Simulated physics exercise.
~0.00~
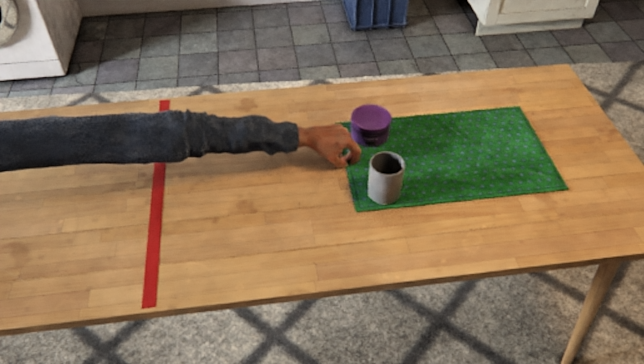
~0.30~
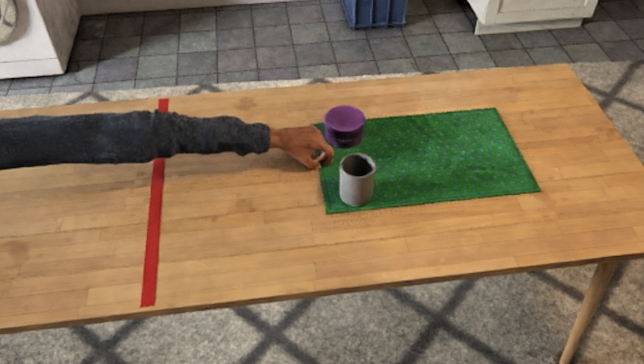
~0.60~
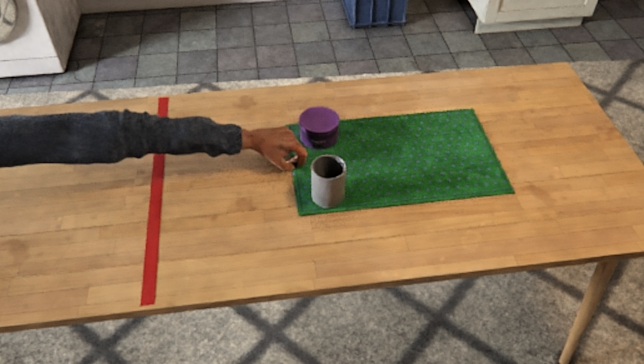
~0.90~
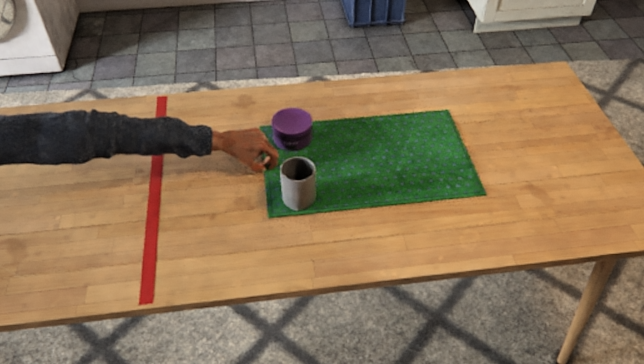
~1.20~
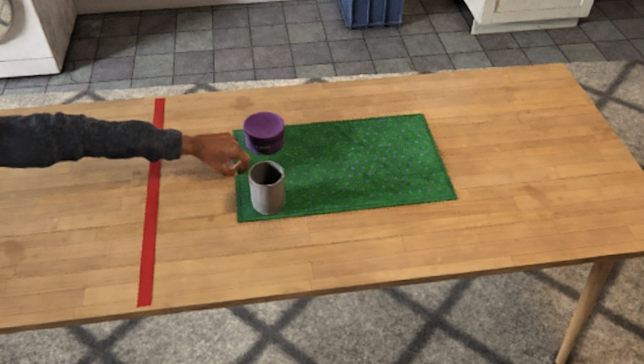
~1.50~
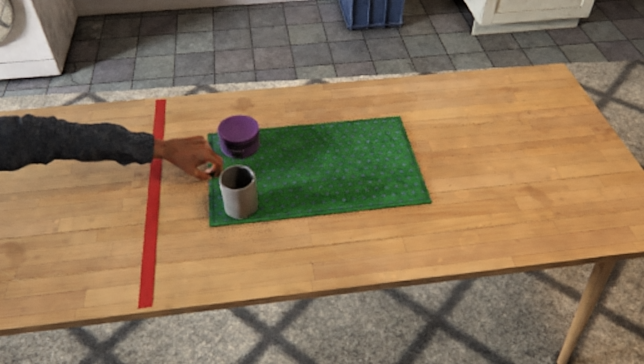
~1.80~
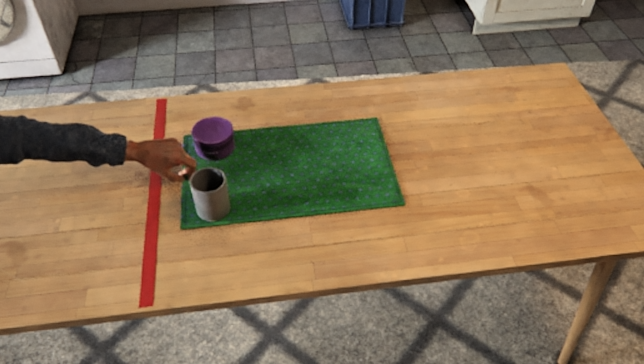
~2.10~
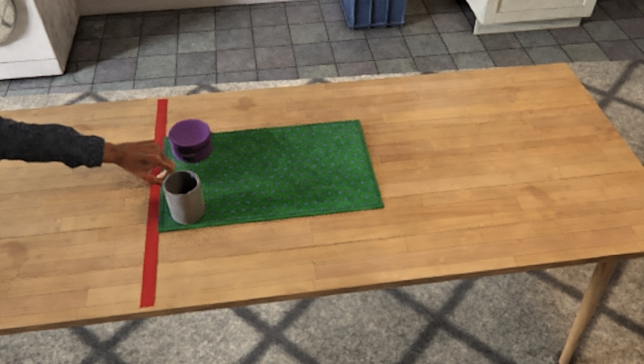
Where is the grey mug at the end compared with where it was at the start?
At the start the grey mug stands around the middle of the table, well to the right of the red tape. By the end it is much farther left, just to the right of the tape and still upright on the green cloth.
